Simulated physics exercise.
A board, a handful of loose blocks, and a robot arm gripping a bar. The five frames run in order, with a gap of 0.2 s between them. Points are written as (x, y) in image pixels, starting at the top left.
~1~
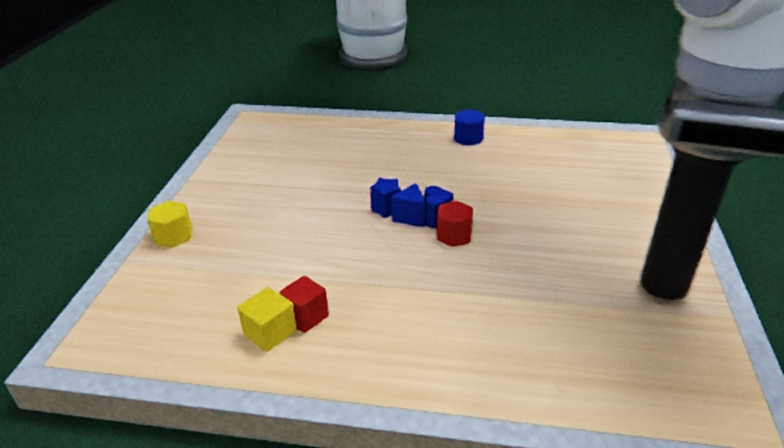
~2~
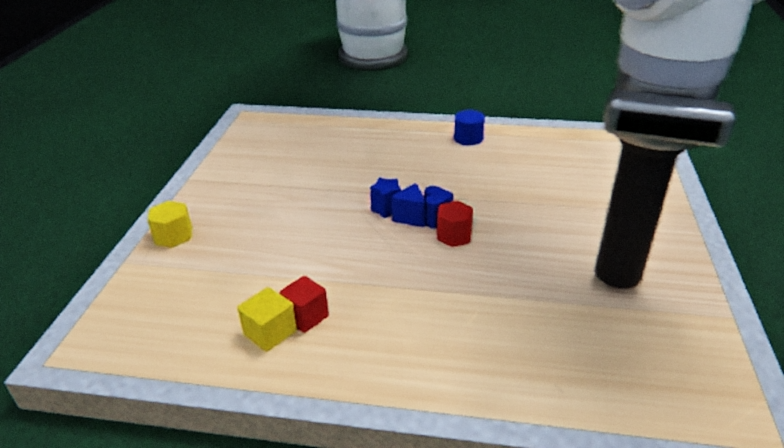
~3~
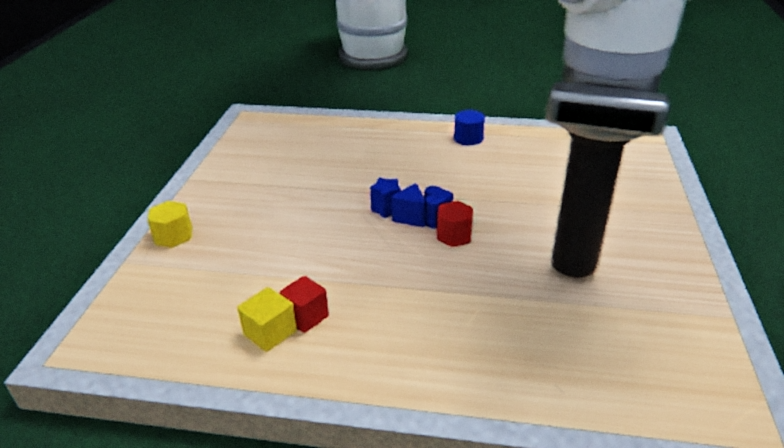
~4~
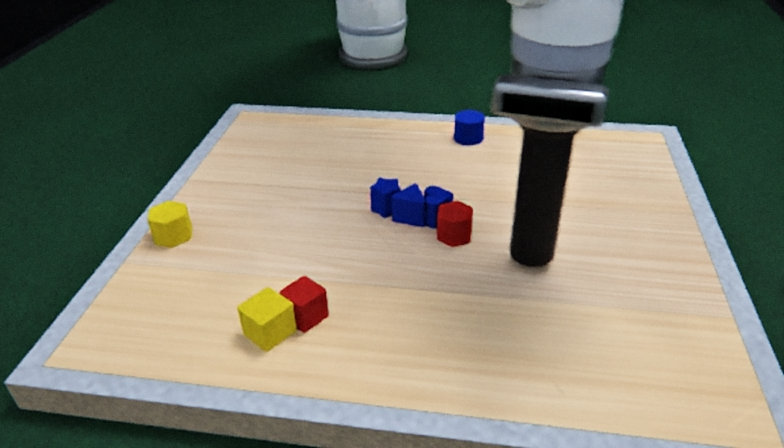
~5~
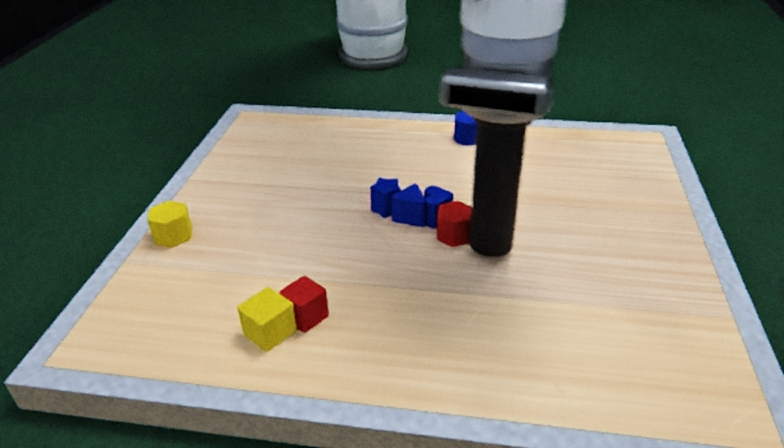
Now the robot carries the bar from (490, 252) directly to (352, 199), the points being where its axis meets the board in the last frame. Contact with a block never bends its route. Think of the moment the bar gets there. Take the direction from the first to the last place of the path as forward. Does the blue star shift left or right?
Off to the right side.
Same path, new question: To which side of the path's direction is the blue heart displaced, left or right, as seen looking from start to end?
With start-to-end as forward, it shifts right.
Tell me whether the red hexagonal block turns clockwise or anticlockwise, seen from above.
Looking down: Anticlockwise.
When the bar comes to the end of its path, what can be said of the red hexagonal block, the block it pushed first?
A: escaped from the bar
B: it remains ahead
Choice B: It remains ahead.
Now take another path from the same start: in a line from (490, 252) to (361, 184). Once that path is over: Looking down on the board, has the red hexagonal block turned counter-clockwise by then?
In short: Yes.
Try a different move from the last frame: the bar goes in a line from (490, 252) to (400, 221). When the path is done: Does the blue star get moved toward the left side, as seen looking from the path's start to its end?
I expect not.
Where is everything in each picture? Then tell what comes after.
In the first frame, lower end of the bar (665, 284), tops of blocks, blue star (386, 185), blue triangular piece (411, 194), blue heart (437, 194), red hexagonal block (455, 211).
In the second frame, bar (618, 274), blocks as before.
In the third frame, bar (574, 263), blocks as before.
In the fourth frame, bar (532, 253), blocks as before.
In the fifth frame, bar (491, 244), blue star (386, 185), blue triangular piece (411, 194), blue heart (437, 194), red hexagonal block (455, 211).
On the path given first. One third of the way, bar (440, 225); blue star (368, 175); blue triangular piece (383, 187), turned 30° clockwise; blue heart (424, 181), turned 65° clockwise; red hexagonal block (408, 196).
Two thirds of the way, bar (393, 208); blue star (358, 168), turned 45° clockwise; blue triangular piece (333, 180), turned 40° clockwise; blue heart (424, 180), turned 75° clockwise; red hexagonal block (358, 185), turned 40° anticlockwise.
At the end, bar (351, 191); blue star (345, 157), turned 130° clockwise; blue triangular piece (288, 177); blue heart (424, 180), turned 75° clockwise; red hexagonal block (315, 174), turned 75° anticlockwise.
